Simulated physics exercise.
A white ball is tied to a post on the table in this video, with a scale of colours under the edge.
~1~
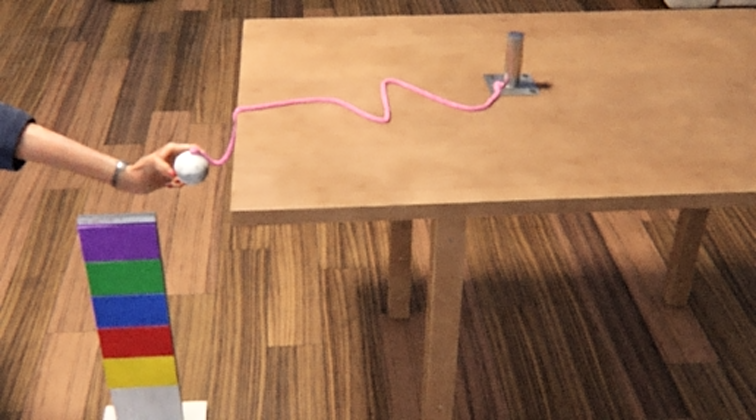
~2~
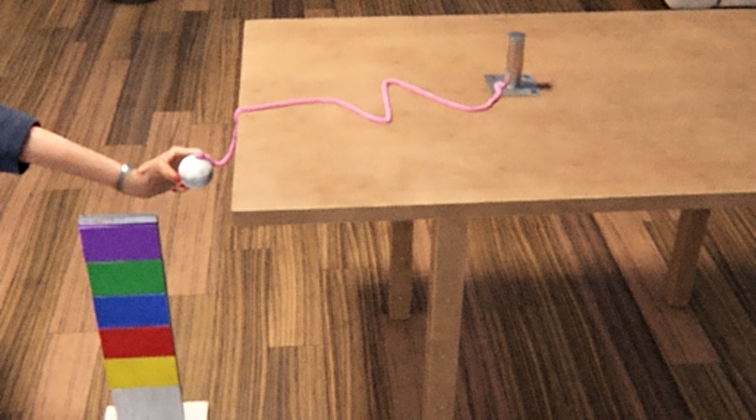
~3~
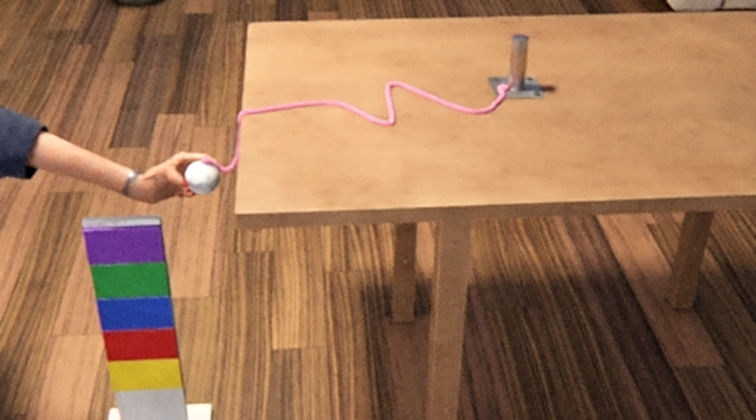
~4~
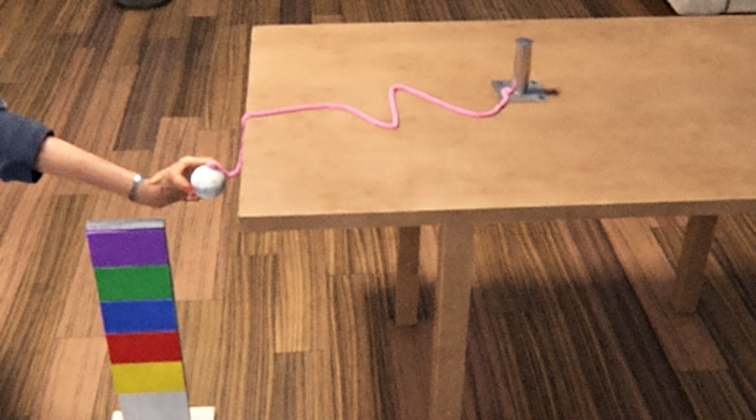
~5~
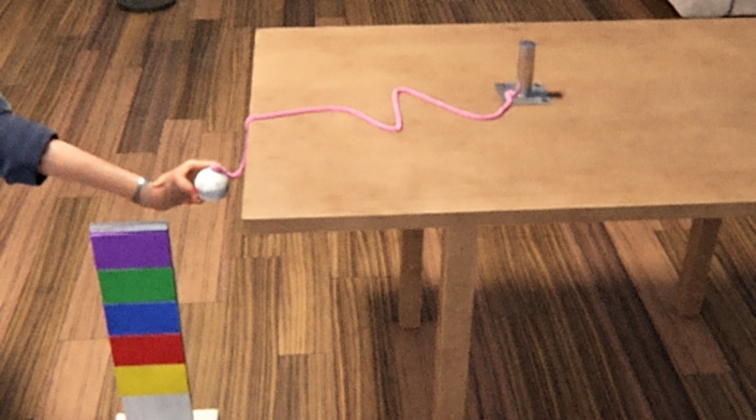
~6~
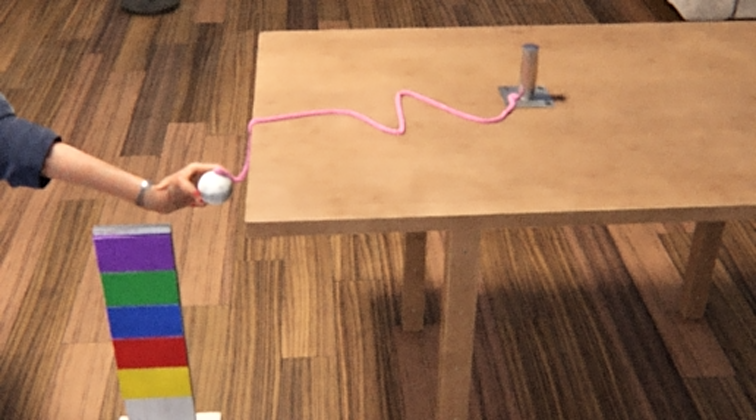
A hand holds a white ball on a slack pink cord beside a table, barely moving.
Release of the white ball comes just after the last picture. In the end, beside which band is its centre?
Beside red.
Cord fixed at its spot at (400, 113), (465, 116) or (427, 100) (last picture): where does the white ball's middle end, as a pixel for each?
For the three tries you'd see (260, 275), (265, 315) and (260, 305).
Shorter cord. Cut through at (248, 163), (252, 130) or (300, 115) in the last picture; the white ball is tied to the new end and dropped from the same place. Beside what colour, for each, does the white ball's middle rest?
First try: Blue; second try: Green; third try: Purple.
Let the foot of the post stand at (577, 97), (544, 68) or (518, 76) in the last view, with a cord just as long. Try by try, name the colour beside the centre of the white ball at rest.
In turn, blue, then blue, then red.
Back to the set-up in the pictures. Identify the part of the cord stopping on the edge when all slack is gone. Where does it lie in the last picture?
You'll find it somewhere around (394, 132).
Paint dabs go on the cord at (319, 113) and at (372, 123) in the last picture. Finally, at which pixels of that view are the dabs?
(259, 202) and (254, 151).
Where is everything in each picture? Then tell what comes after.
In the first frame, white ball (192, 169); purple (119, 244); green (125, 279); blue (130, 312); red (136, 343); yellow (141, 373).
In the second frame, white ball (196, 172); cord through (490, 105) (418, 91) (388, 108) (340, 102) (250, 110).
In the third frame, white ball (203, 178).
In the fourth frame, white ball (209, 182); cord through (497, 111) (425, 97) (395, 114) (347, 108) (258, 115).
In the fifth frame, white ball (212, 185).
In the sixth frame, white ball (215, 188); cord through (504, 116) (431, 102) (402, 119) (353, 114) (264, 121).
A little later, ball near (237, 333); level with red.
Next, ball near (282, 328); level with red.
Later still, ball near (261, 340); level with red.
When it is over, ball near (268, 338); level with red. The red one.
